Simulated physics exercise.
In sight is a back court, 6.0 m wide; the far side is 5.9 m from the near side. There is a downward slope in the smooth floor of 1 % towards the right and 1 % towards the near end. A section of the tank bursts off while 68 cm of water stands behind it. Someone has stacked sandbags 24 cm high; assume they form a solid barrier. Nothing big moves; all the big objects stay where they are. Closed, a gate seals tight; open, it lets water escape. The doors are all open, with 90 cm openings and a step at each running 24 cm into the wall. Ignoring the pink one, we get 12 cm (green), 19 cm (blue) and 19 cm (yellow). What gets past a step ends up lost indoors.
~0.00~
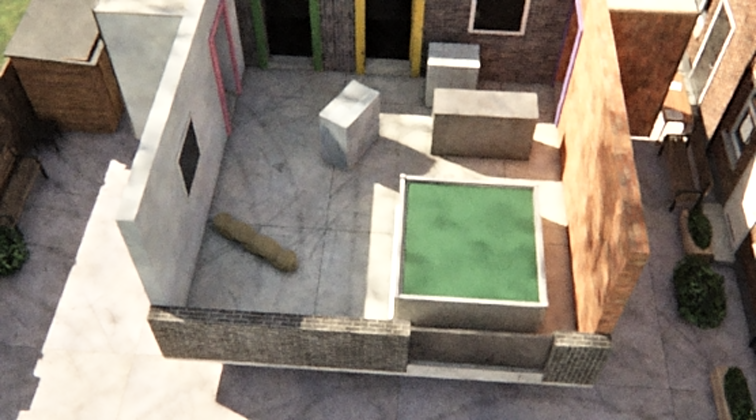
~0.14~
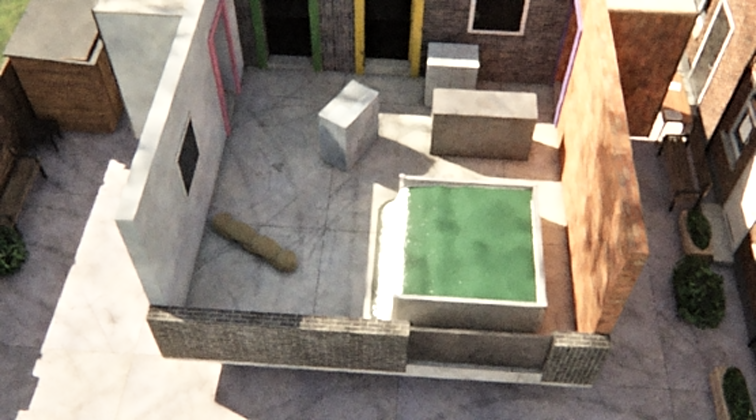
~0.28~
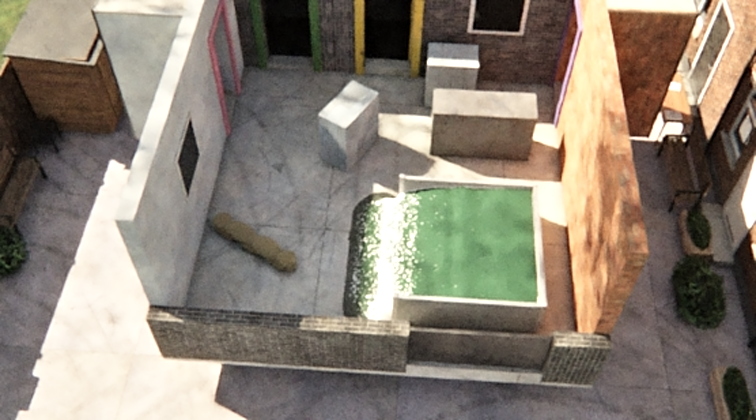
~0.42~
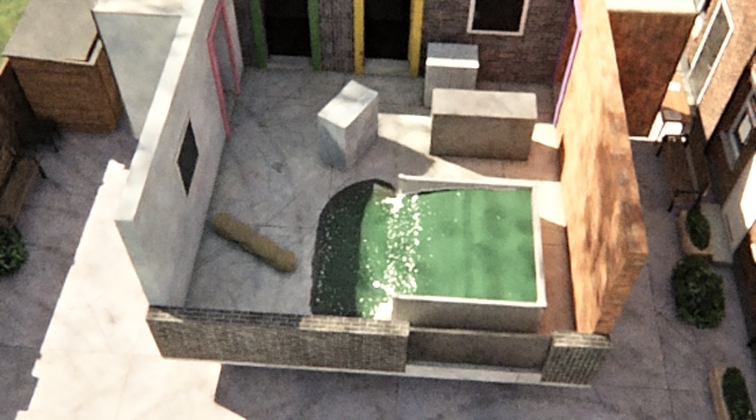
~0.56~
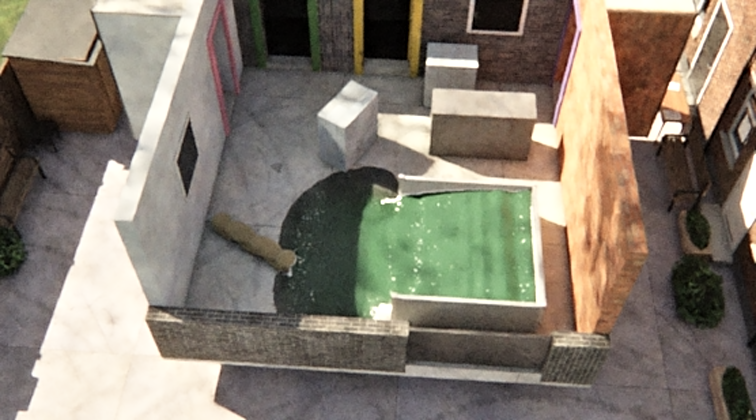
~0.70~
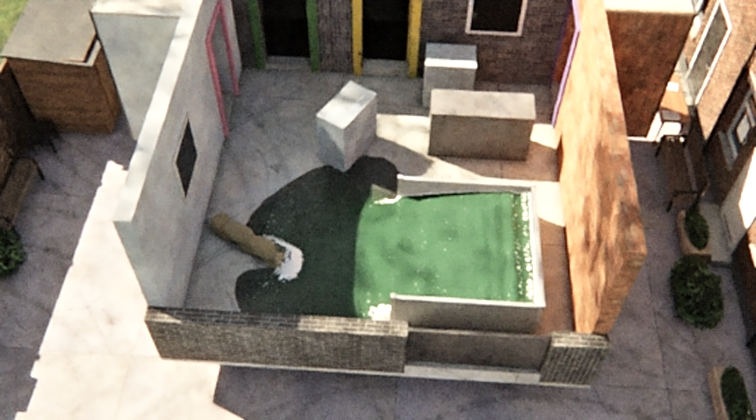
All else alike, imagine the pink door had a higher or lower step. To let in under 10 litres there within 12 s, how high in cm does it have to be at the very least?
At least roughly 12 cm.
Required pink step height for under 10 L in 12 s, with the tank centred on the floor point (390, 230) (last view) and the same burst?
In that case about 14.0 cm.
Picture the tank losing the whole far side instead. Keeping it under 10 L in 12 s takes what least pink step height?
Estimate: Near 8.0 cm.
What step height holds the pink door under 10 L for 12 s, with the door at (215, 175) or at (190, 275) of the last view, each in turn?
About 32 cm, then about 28 cm.
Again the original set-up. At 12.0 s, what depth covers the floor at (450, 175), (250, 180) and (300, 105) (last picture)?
In that order: 8, 7 and 5 cm.
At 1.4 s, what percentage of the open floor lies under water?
Around 40 per cent of the free floor.
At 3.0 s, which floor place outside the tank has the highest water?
(223, 239).
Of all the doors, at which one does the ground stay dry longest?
It's the blue one.
After 1.4 s water covers 40 % of the floor, deepest (54 cm) near (177, 335); it has not reached the pink door.
After 3.0 s water covers 55 % of the floor, deepest (45 cm) near (223, 239); 15 cm at the pink door, 4 litres in over its 12 cm step.
After 12.0 s water covers 95 % of the floor, deepest (19 cm) near (526, 359); 6 cm at the pink door, 9 litres in over its 12 cm step.
At the pink door as built, the water arrived by 1.7 s and peaked near 16 cm at 2.4 s.
Run again over the same 12 s with other heights there, 17 litres in over 10.5 cm, 3 litres over 14 cm. The limit of 10 litres is kept from about 12 cm up.
